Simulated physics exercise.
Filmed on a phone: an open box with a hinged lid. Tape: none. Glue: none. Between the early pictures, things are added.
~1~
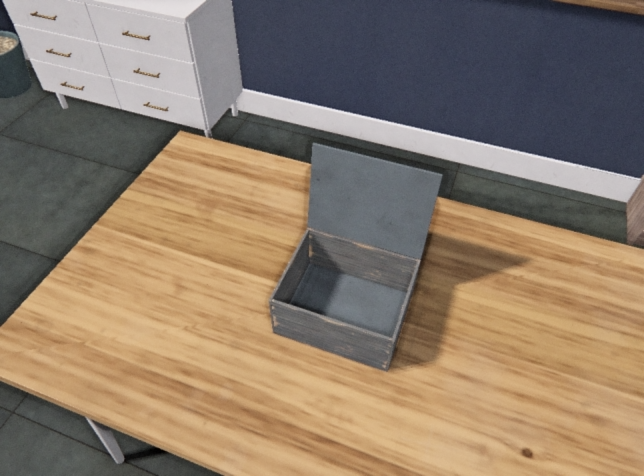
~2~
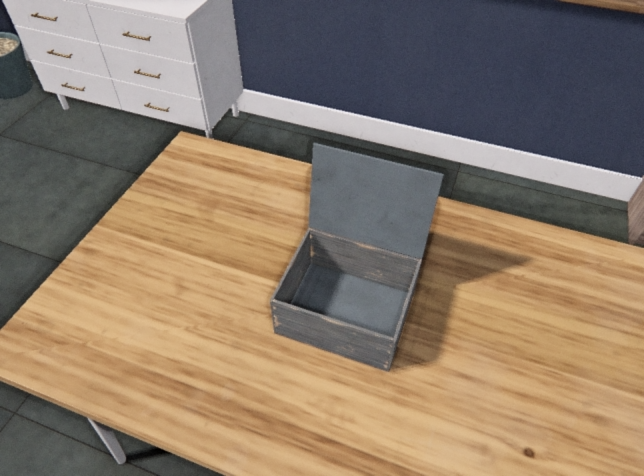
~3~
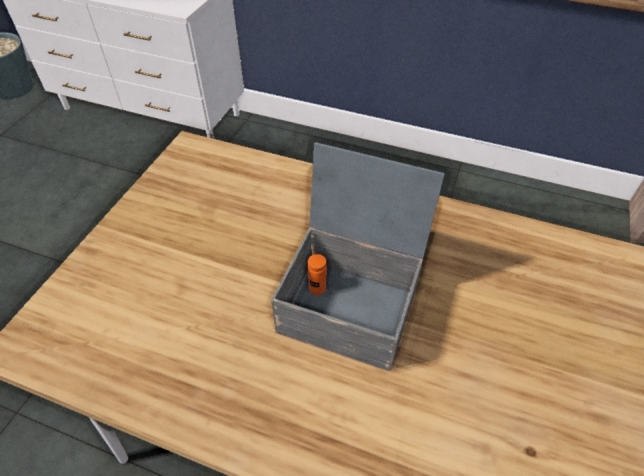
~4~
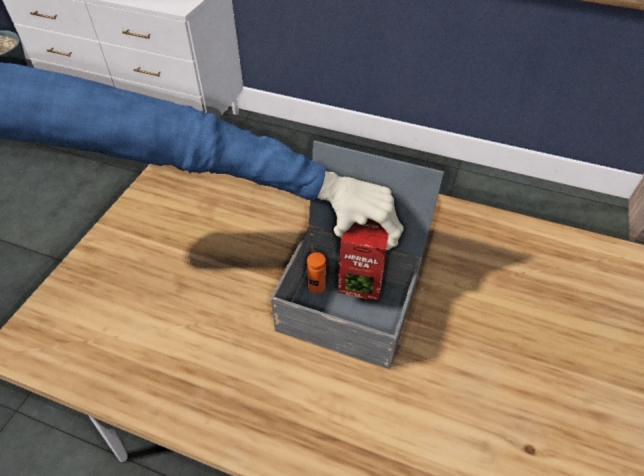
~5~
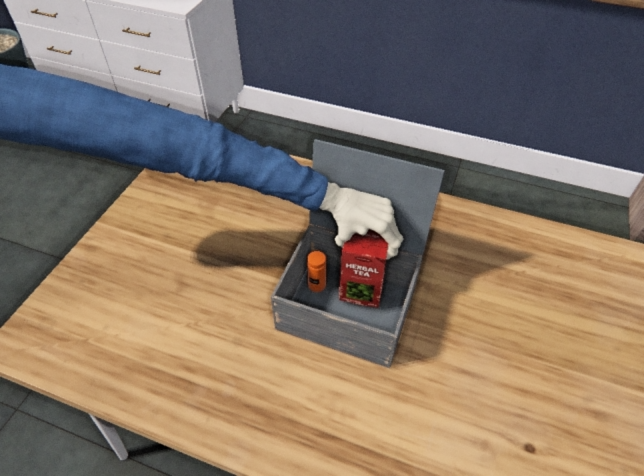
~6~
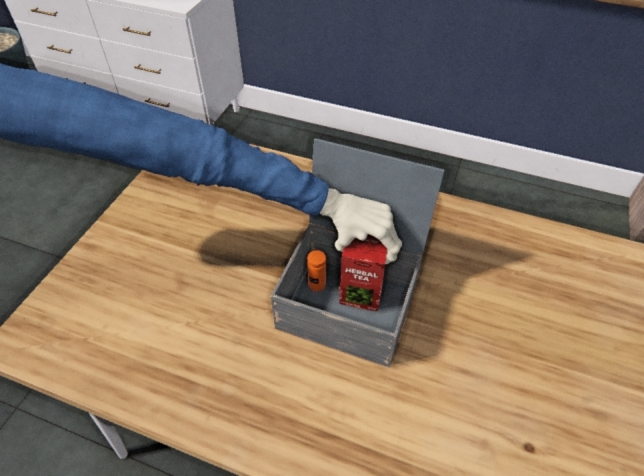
An orange shaker appears in the open box, then a gloved hand lowers a red carton inside.
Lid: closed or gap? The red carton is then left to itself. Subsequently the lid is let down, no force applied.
Gap.
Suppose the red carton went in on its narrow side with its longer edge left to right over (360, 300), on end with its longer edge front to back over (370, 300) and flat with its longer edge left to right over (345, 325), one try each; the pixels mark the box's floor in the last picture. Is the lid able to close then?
In order, the lid fits down, then gets blocked, then fits down.
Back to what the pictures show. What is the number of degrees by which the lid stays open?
Some 35° above the rim.
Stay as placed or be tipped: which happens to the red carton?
Simply put, the red carton remains unturned.
Then, 1.30 s on from there, lid 84° above the rim.
Then, 1.70 s on from there, lid 58° above the rim.
Then, 2.40 s on from there, lid 41° above the rim; red carton shifted a little near (359, 287).
In the end, lid 37° above the rim; moved from the start, red carton; orange shaker unmoved. At the end, from the last picture's camera, red carton near (358, 290).
